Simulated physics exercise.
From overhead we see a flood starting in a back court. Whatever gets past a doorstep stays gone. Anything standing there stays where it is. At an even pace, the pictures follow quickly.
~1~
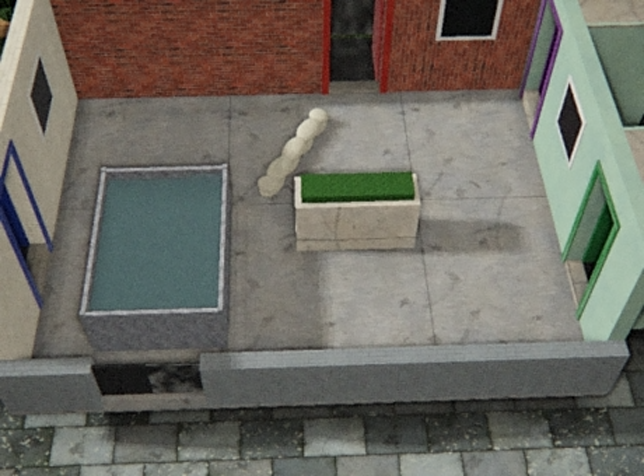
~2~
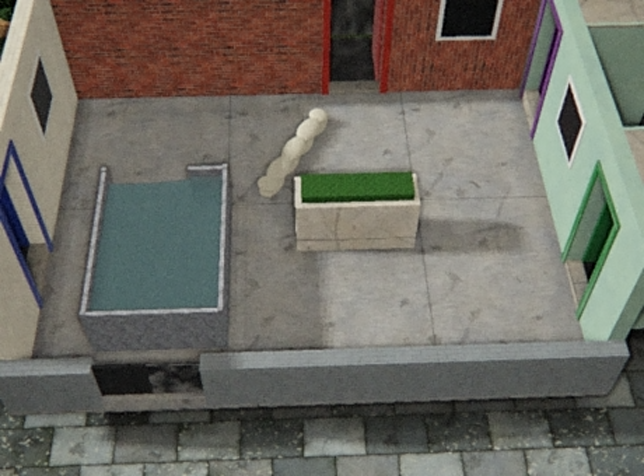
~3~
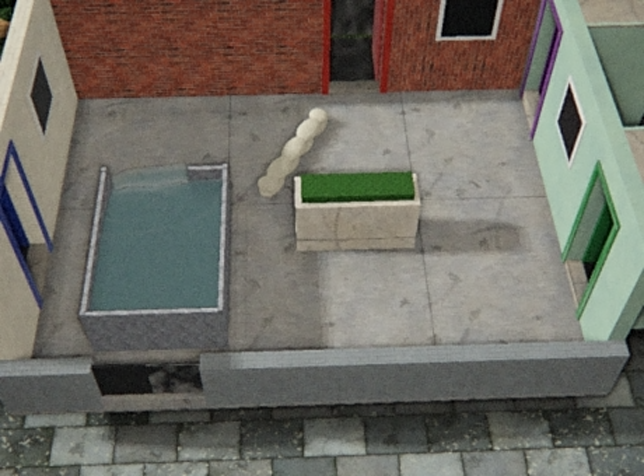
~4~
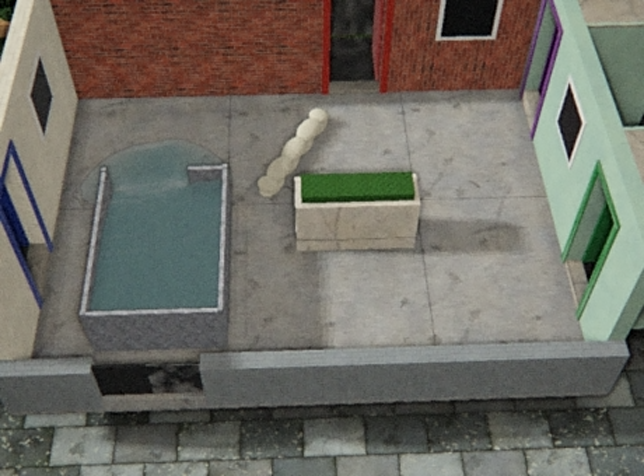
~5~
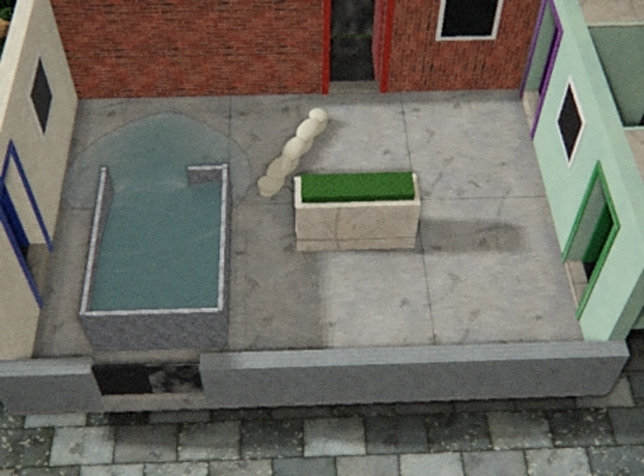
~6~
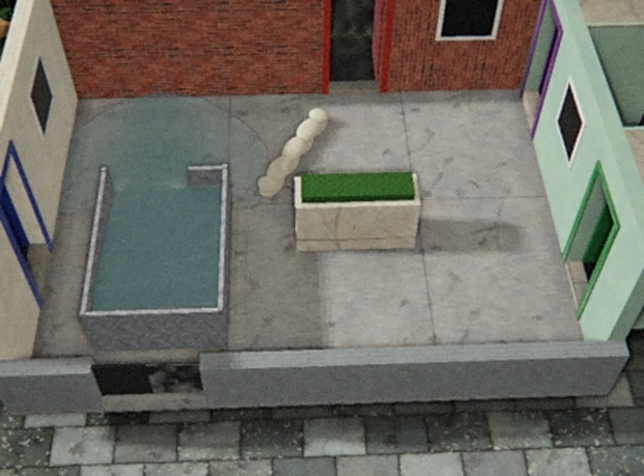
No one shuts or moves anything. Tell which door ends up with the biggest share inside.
That would be the red door.
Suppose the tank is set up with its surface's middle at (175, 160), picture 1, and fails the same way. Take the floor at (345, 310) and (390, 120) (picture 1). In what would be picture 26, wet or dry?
Well, the first point ends up unwetted, and the second one ends up swamped.
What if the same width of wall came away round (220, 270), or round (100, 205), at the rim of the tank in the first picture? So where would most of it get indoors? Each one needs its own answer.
The green door, then the door marked blue.
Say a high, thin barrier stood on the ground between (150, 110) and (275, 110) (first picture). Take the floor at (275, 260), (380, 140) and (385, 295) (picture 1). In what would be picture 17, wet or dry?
Note: Spot 1 unwetted; spot 2 unwetted; spot 3 unwetted.
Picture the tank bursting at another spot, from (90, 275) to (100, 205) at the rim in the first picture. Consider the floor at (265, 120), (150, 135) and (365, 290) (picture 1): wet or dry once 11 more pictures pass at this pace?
In sequence the three spots come out still bare, then wetted, then still bare.
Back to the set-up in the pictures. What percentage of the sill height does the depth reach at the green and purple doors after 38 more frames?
The first sits near 50 in a hundred and the second near 60 in a hundred.
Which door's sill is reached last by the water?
I'd name the green one.
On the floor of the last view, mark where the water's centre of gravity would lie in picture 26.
That puts it at around (195, 182).
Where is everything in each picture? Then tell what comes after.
The first picture shows still water in the tank at (159, 239).
In the second picture, the front is at a hidden place, out from the gap on the tank's far side.
In the third picture, water pours out on the tank's far side and has run to a hidden place.
In the fourth picture, water pours out on the tank's far side and has run to (182, 144).
In the fifth picture, the front is at (173, 116), out from the gap on the tank's far side.
In the sixth picture, water pours out on the tank's far side and has run to (134, 100).
A moment on, water covers 20 % of the floor; blue door not reached, purple door not reached, red door not reached, green door not reached.
Next, water covers 25 % of the floor; blue door not reached, purple door not reached, red door wet at the sill, nothing in, green door not reached.
Then, water covers 50 % of the floor; blue door wet at the sill, nothing in, purple door wet at the sill, nothing in, red door some in, green door not reached.
Later, water covers 80 % of the floor; blue door wet at the sill, nothing in, purple door wet at the sill, nothing in, red door some in, green door wet at the sill, nothing in.
In the end, water covers 90 % of the floor; blue door wet at the sill, nothing in, purple door wet at the sill, nothing in, red door a lot in, green door wet at the sill, nothing in; the red door has let in the most.
